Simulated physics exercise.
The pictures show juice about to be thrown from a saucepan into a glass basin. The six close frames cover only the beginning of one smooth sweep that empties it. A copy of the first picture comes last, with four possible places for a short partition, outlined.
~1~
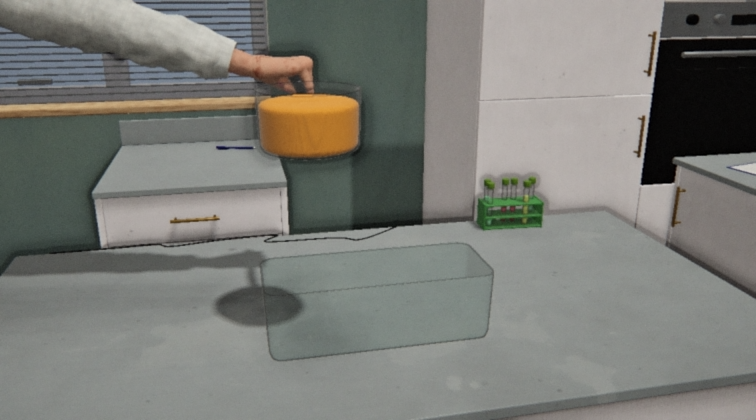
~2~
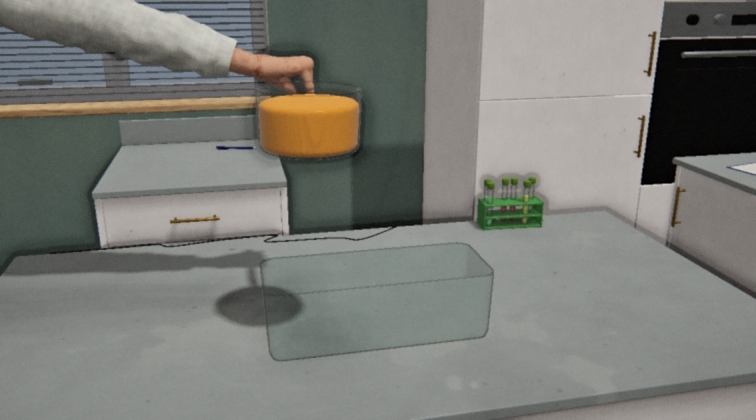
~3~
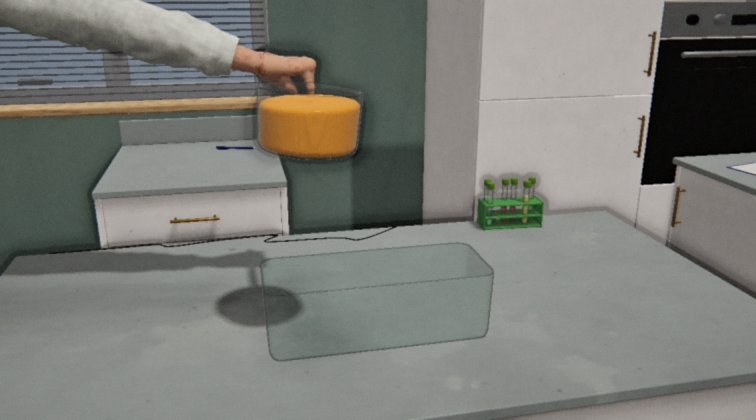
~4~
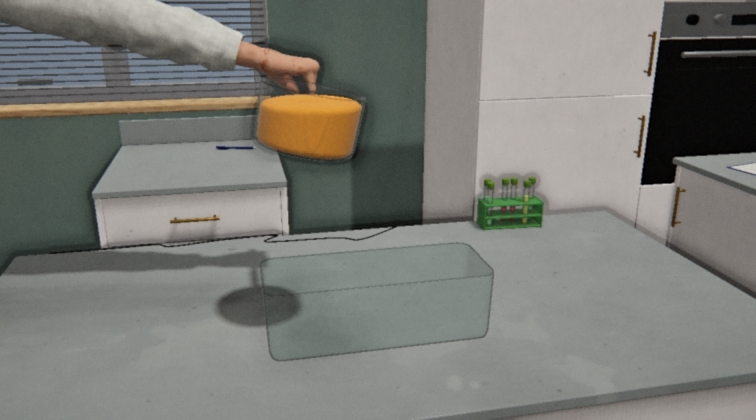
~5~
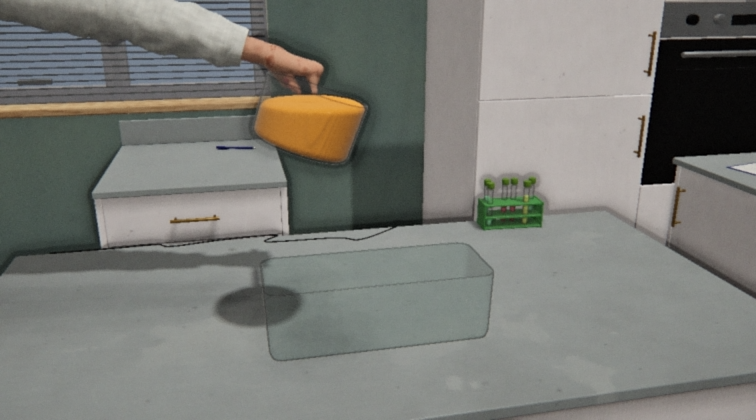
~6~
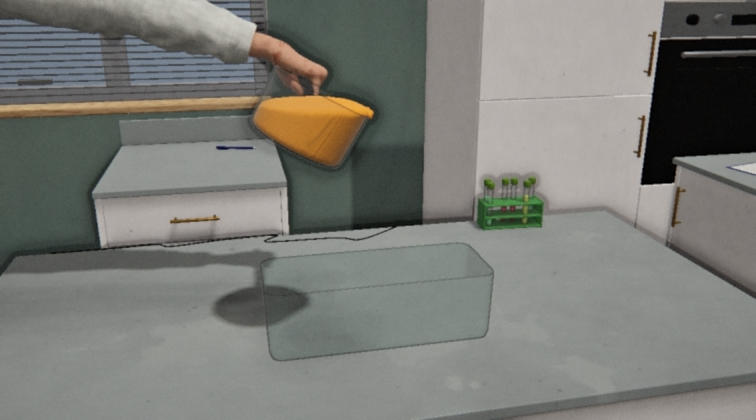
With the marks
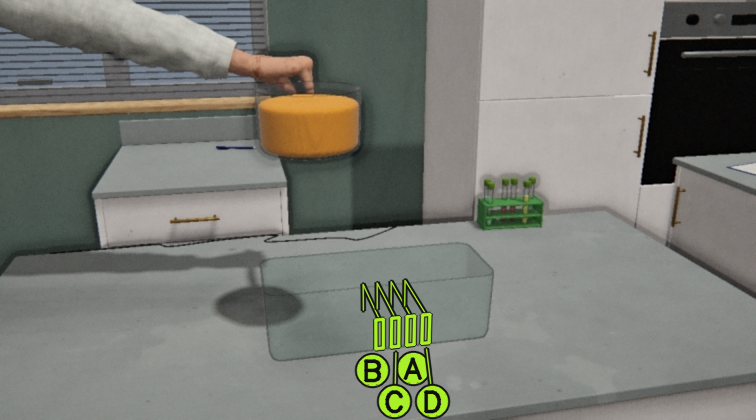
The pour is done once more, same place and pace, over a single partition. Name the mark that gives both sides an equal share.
D.
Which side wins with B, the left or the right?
The right side.
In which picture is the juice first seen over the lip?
In picture 6.
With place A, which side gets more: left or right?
The right side.
In lime, A at (411, 350); B at (380, 354); C at (395, 352); D at (426, 348).
If A is chosen, about 24 % ends left of the wall and 74 % right of it.
If B is chosen, about 8 % ends left of the wall and 90 % right of it.
If C is chosen, about 10 % ends left of the wall and 88 % right of it.
If D is chosen, about 54 % ends left of the wall and 44 % right of it.
